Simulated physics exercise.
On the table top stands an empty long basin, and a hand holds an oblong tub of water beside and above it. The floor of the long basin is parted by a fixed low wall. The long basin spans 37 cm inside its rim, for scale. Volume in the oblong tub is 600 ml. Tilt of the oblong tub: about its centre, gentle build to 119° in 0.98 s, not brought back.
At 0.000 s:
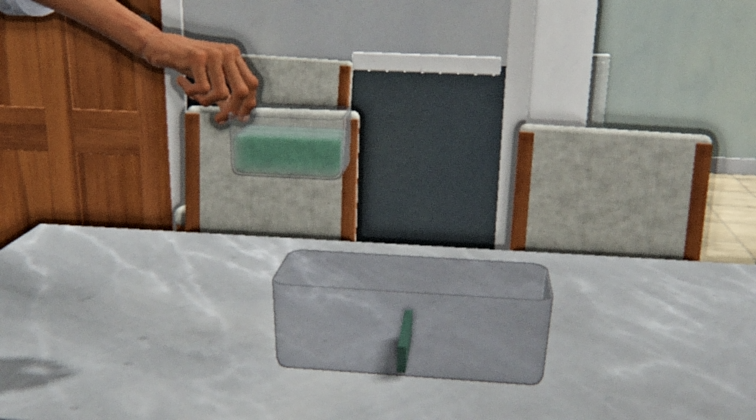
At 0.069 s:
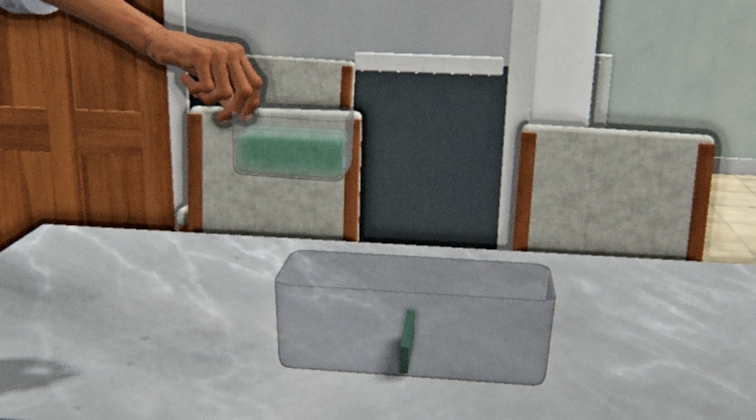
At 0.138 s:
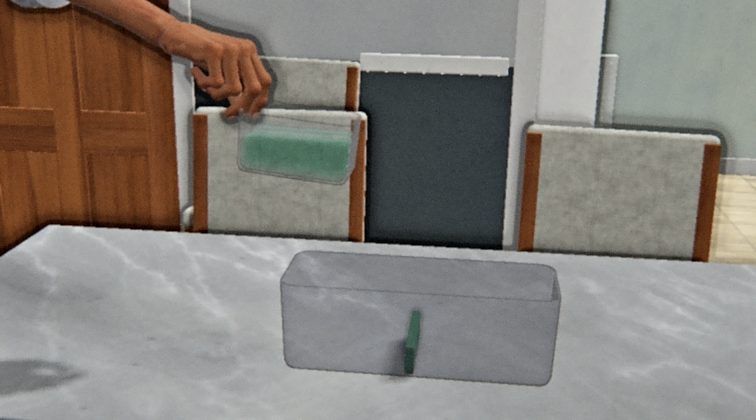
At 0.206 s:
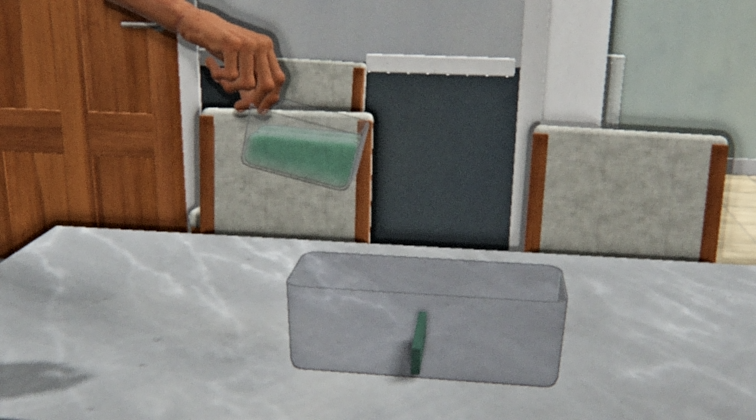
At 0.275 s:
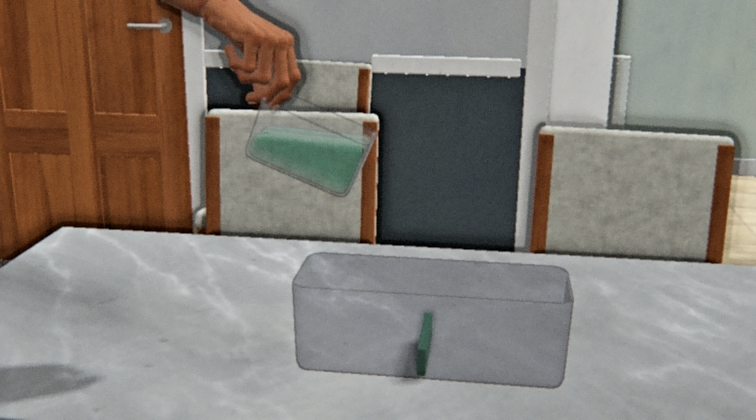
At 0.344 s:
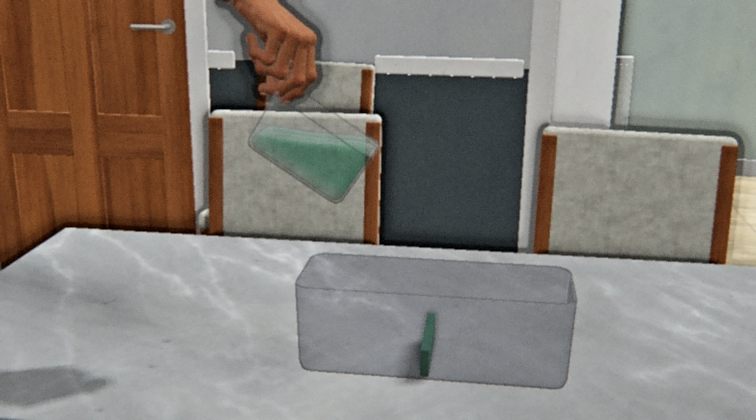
A hand steadily tilts a clear tub of green liquid rightward above a long empty basin.
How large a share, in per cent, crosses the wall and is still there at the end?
A share of about 31 per cent.
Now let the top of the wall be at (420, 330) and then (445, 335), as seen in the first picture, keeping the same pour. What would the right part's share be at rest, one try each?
Roughly 10 per cent, then 10 per cent.
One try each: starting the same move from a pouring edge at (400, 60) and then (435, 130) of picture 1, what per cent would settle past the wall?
Respectively 70 and 90 %.
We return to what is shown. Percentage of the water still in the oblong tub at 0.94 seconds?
I'd estimate some 3 per cent.
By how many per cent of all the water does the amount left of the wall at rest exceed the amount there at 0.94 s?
Change: Approx. 8 %.
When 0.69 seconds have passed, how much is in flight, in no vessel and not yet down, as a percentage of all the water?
Some 42 % is the figure.
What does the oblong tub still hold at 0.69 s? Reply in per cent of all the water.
Roughly 24 %.
Then, 0.69 s in, the tilt is 94° and 24 per cent is still to pour, 19 is left of the wall and 15 right of it.
Then, 0.94 s in, the tilt is 118° and 3 per cent is still to pour, 59 is left of the wall and 29 right of it.
Then, 1.20 s in, the tilt is 119° and 0 per cent is still to pour, 67 is left of the wall and 31 right of it.
Then, 1.48 s in, the tilt is 119° and 0 per cent is still to pour, 67 is left of the wall and 31 right of it.
Finally, 67 per cent lies left of the wall, 31 right of it and 2 outside.
